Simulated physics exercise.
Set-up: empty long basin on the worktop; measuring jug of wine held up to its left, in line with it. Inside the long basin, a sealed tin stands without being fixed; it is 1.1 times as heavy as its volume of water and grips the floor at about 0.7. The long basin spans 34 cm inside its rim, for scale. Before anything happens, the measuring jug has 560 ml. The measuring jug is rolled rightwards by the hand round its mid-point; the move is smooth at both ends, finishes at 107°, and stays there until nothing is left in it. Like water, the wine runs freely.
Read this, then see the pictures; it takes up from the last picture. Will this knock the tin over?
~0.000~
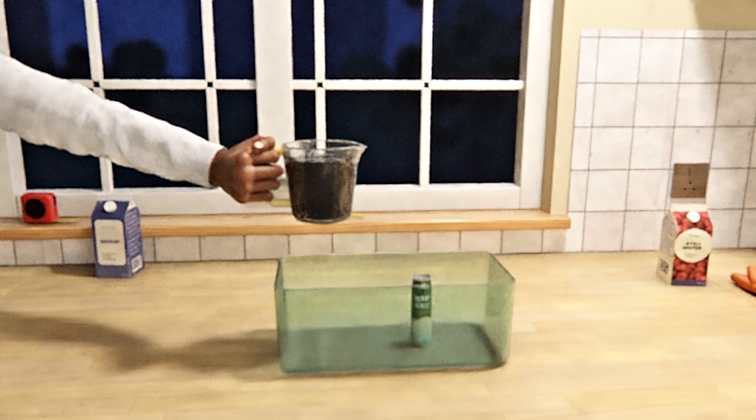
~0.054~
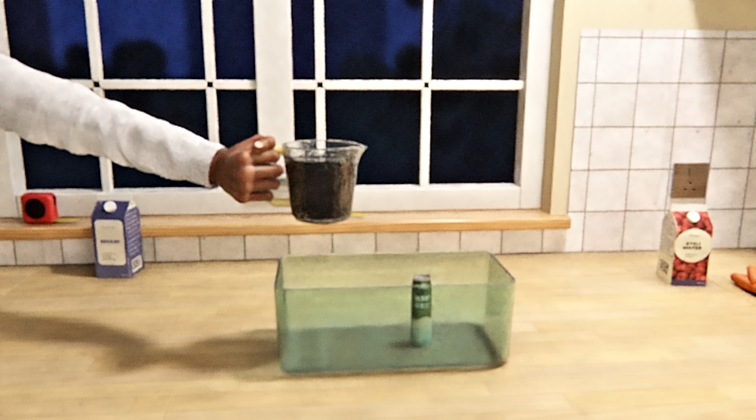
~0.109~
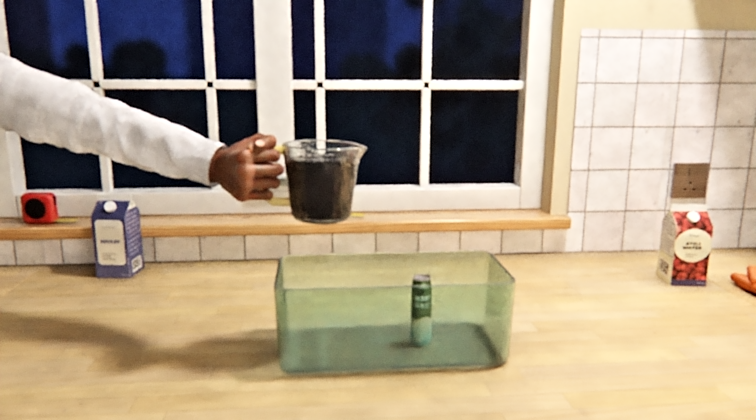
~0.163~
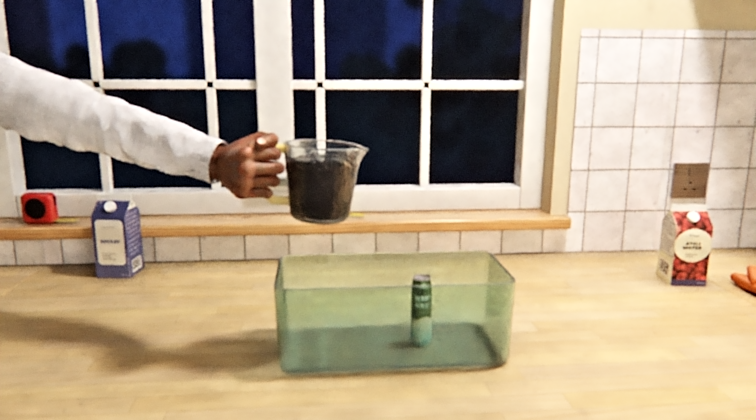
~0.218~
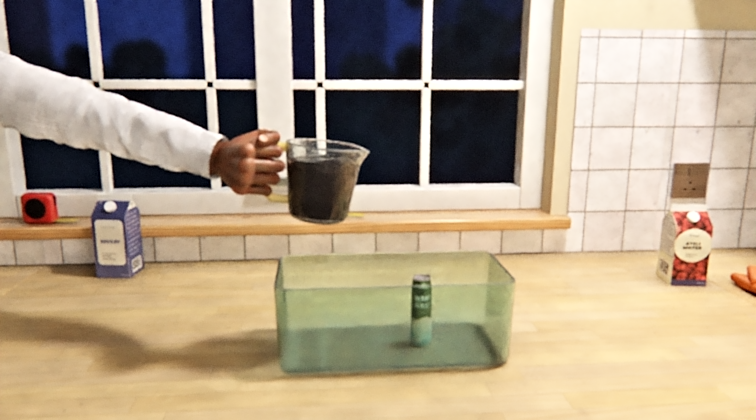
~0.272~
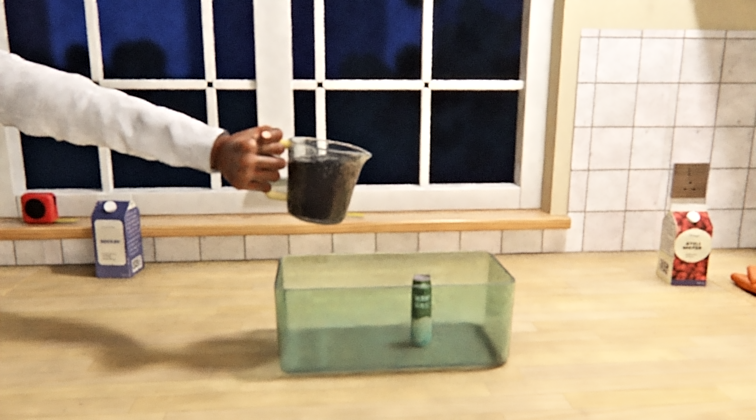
You'll see it capsize.
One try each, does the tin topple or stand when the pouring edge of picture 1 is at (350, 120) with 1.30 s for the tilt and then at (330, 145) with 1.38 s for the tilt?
First it tips over; then it stays on its base.
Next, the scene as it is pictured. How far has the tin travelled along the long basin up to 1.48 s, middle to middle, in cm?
The tin is about 6 cm from where it started.
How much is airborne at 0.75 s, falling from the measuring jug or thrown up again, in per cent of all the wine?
It comes to roughly 16 per cent.
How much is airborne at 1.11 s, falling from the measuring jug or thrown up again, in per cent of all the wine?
In-air share: About 16 %.
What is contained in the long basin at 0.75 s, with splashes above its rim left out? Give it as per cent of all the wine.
Close to 5 in a hundred.
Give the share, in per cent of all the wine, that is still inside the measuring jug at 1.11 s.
20 %.
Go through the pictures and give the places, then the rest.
In the first frame, tilt 0°; pouring edge (366, 146); surface from (286, 159) to (356, 158); the long basin's rim runs from (278, 272) to (502, 267); the tin's top is at (422, 280).
In the second frame, tilt 0°; pouring edge (366, 146); surface from (286, 159) to (356, 158).
In the third frame, tilt 2°; pouring edge (367, 147); surface from (287, 159) to (357, 159).
In the fourth frame, tilt 4°; pouring edge (368, 149); surface from (288, 159) to (357, 159).
In the fifth frame, tilt 6°; pouring edge (370, 151); surface from (289, 159) to (359, 160).
In the sixth frame, tilt 10°; pouring edge (371, 154); surface from (290, 159) to (361, 160).
By 0.75 s the tilt is 61° and 79 per cent is still to pour; the tin stands where it began.
By 1.11 s the tilt is 97° and 19 per cent is still to pour; the tin leans 4°.
By 1.48 s the tilt is 107° and 0 per cent is still to pour; the tin lies on its side.
By 1.88 s the tilt is 107° and 0 per cent is still to pour; the tin lies on its side.
At rest the tin lies on its side.
